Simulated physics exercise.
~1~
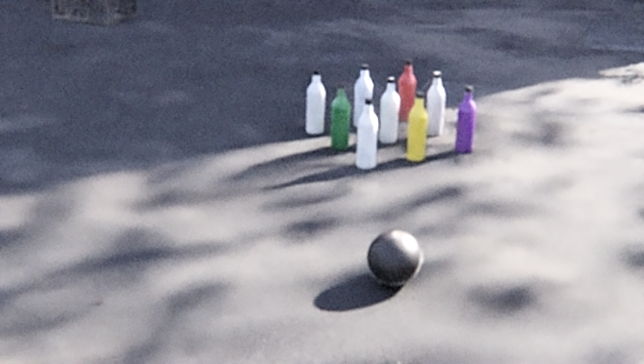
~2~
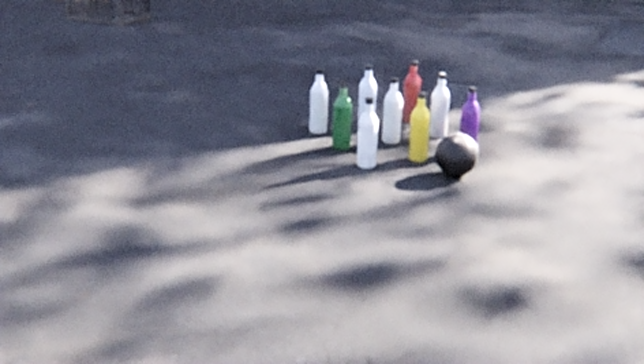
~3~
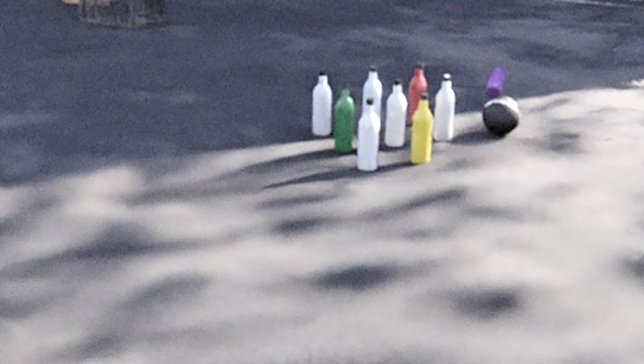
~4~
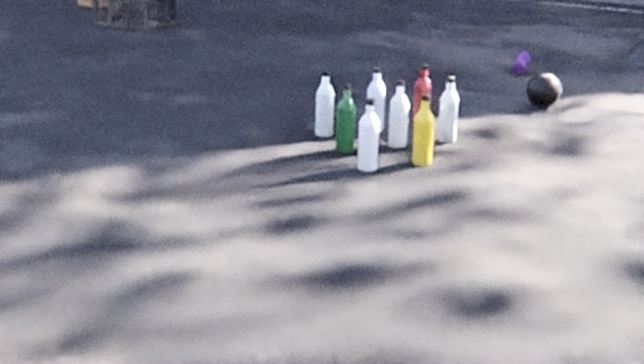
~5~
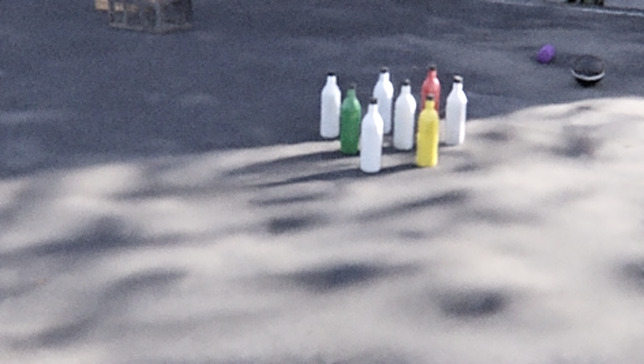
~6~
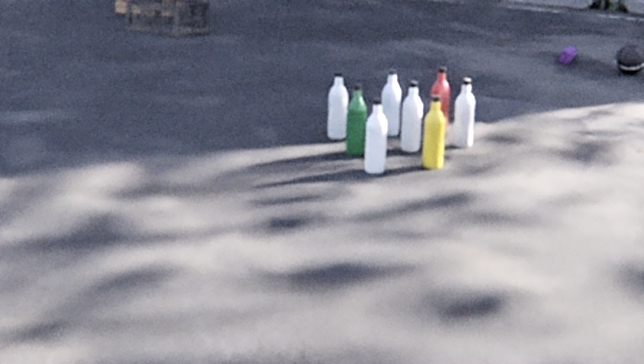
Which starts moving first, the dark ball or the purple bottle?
The dark ball moves first, rolling up to the group of bottles while the purple bottle is still standing in place. The purple bottle only moves afterwards, when it topples.
